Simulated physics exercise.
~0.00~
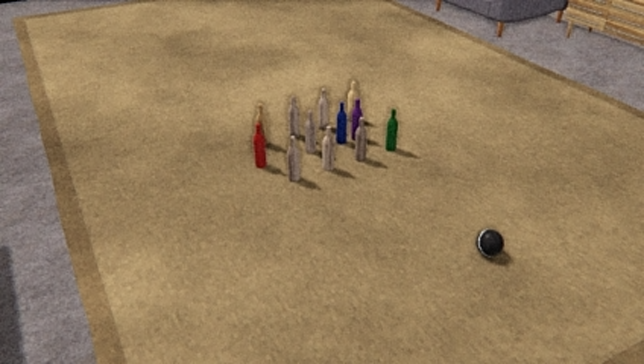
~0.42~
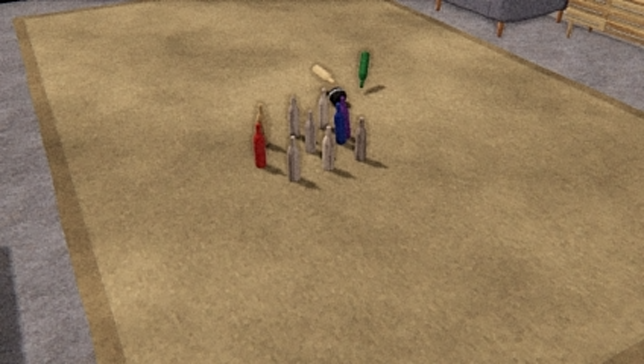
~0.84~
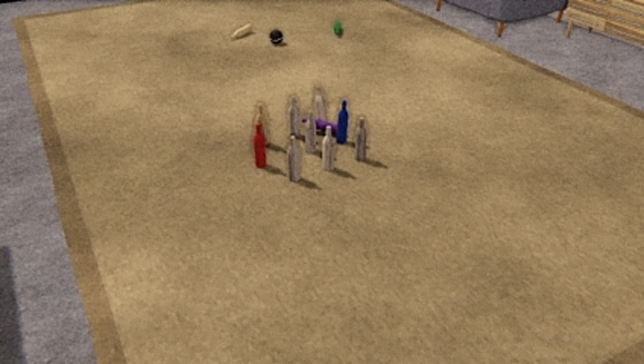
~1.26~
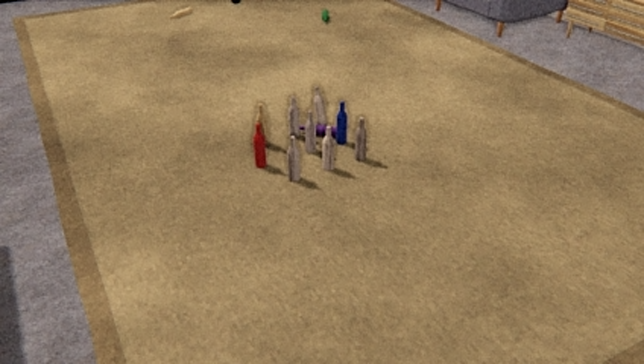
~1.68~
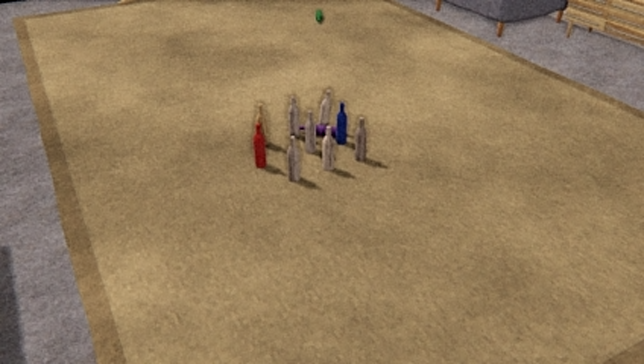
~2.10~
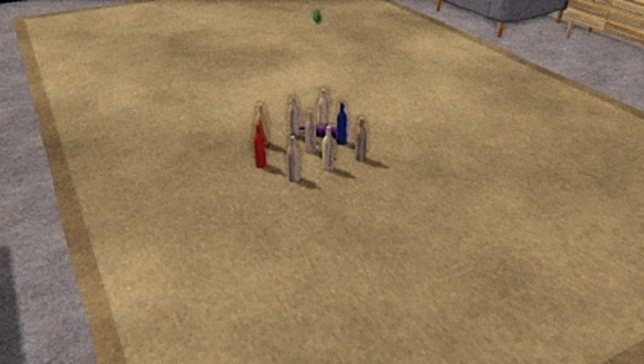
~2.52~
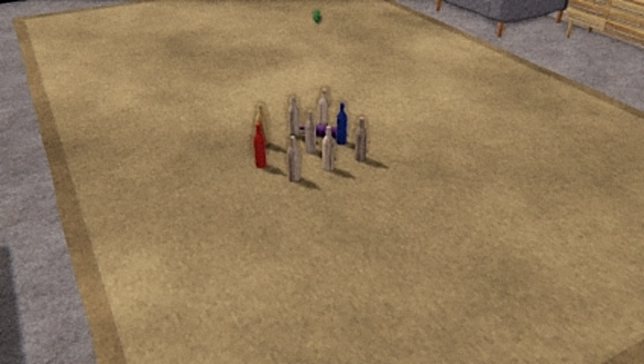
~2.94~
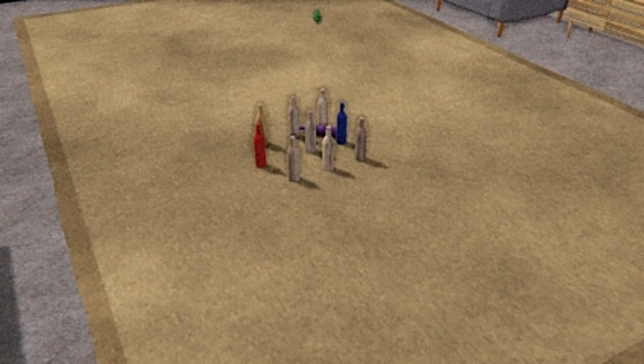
A dark ball rolls through standing bottle-shaped skittles, toppling three while the red one stays upright.
